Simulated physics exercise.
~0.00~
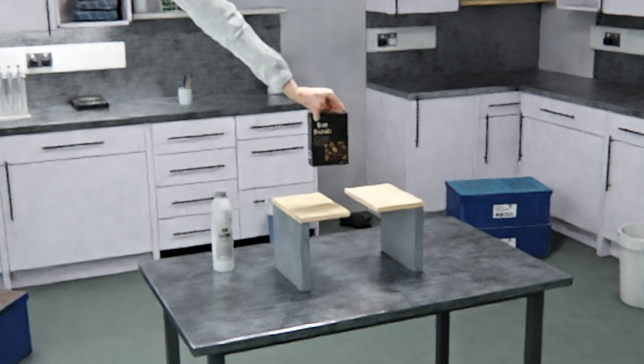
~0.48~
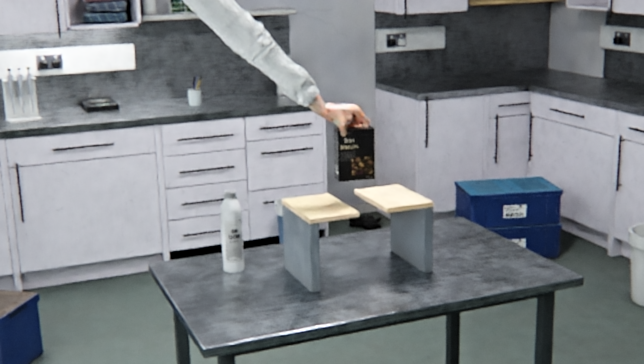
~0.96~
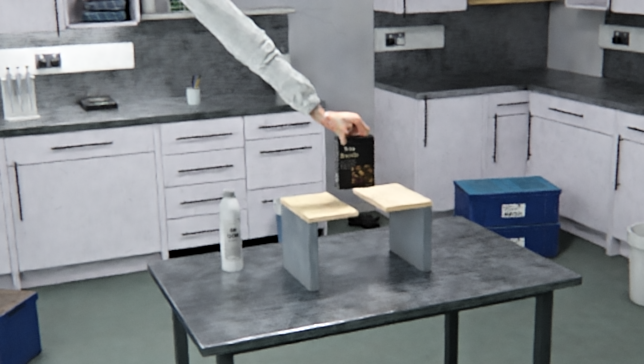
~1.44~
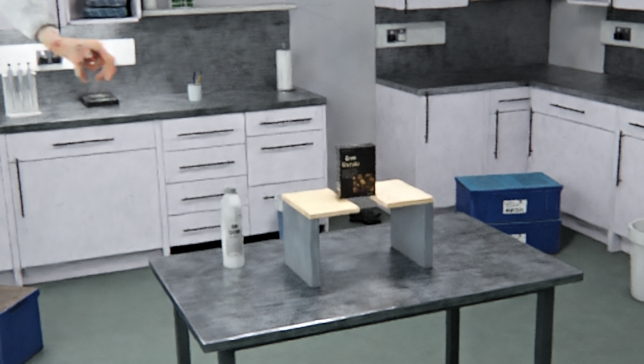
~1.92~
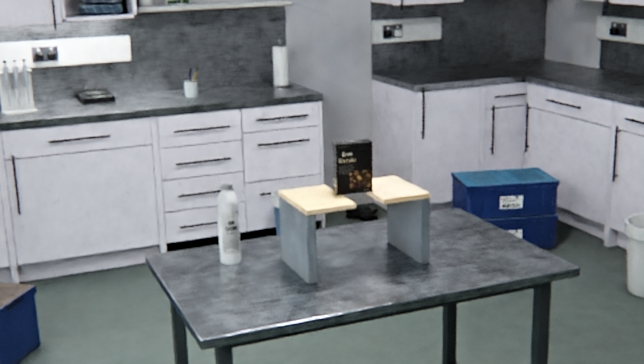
Hand lowering a black packet between two wooden-topped supports, releasing it and withdrawing left, the packet staying lodged upright across the gap.
